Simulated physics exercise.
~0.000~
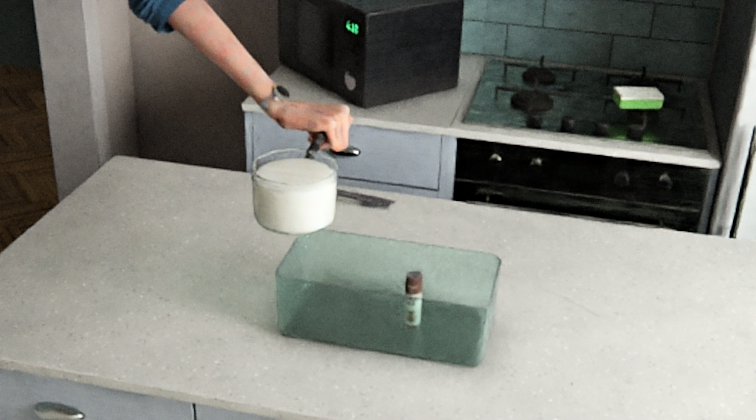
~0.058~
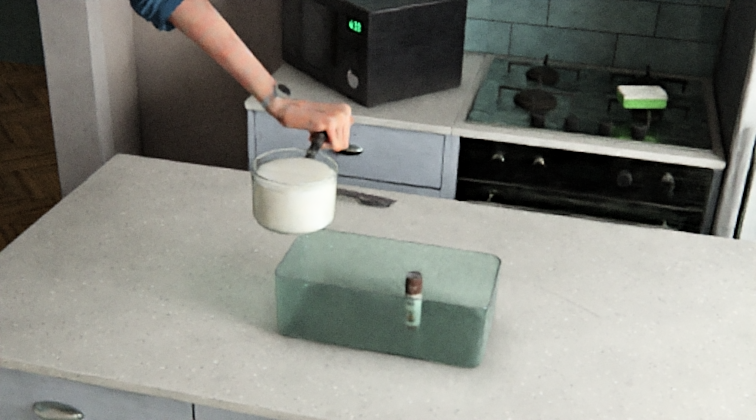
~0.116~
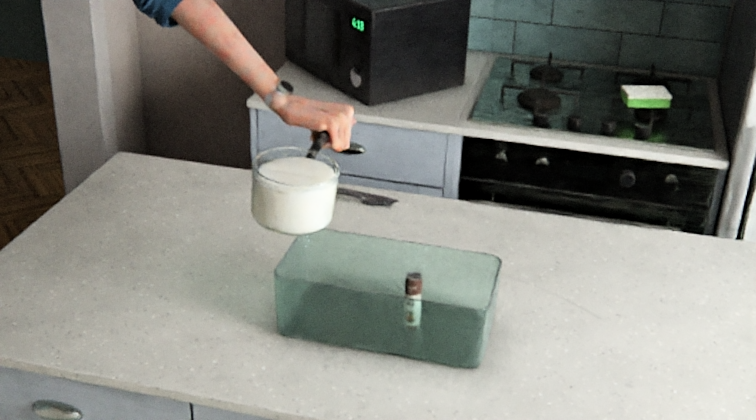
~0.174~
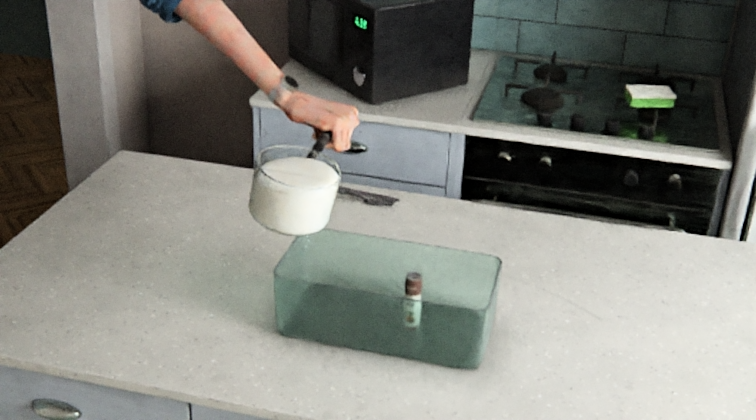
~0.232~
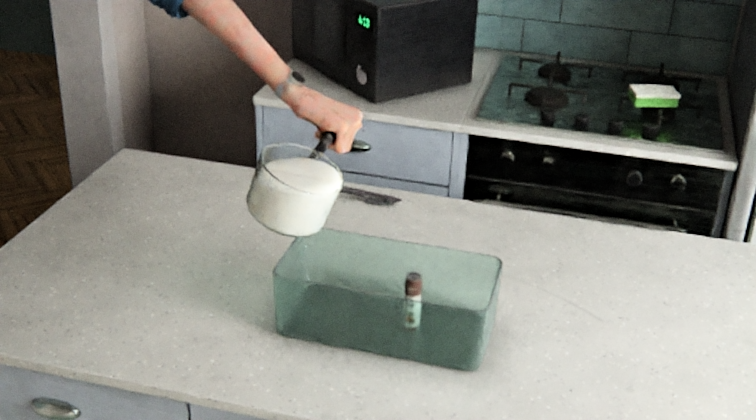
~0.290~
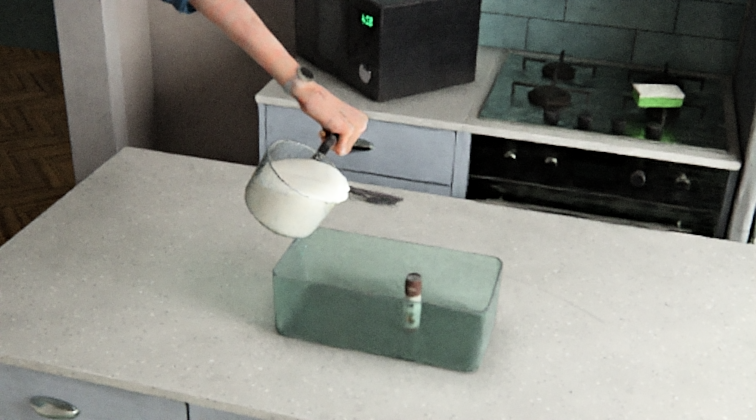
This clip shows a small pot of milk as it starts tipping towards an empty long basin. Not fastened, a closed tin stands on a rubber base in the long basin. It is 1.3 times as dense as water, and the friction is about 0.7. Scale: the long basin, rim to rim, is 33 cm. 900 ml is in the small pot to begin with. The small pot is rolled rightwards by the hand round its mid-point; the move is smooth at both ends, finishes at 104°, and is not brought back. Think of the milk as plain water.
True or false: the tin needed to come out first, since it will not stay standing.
False.
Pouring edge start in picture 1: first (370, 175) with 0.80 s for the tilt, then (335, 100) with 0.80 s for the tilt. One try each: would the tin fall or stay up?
In the first try it comes down; in the second it comes down.
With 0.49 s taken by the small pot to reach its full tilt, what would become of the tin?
In that case the tin stays vertical.
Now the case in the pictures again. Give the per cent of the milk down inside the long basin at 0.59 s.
Around 30%.
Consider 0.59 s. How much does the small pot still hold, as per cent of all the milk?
About 44 per cent.
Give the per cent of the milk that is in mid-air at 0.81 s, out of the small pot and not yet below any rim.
It comes to some 6 percent of the total.
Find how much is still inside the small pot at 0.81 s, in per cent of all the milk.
10 %.
By 0.59 s the tilt is 88° and 43 per cent is still to pour; the tin stands where it began.
By 0.81 s the tilt is 104° and 9 per cent is still to pour; the tin stands where it began.
By 1.05 s the tilt is 104° and 1 per cent is still to pour; the tin stands where it began.
By 1.30 s the tilt is 104° and 0 per cent is still to pour; the tin stands where it began.
At rest the tin stands where it began.
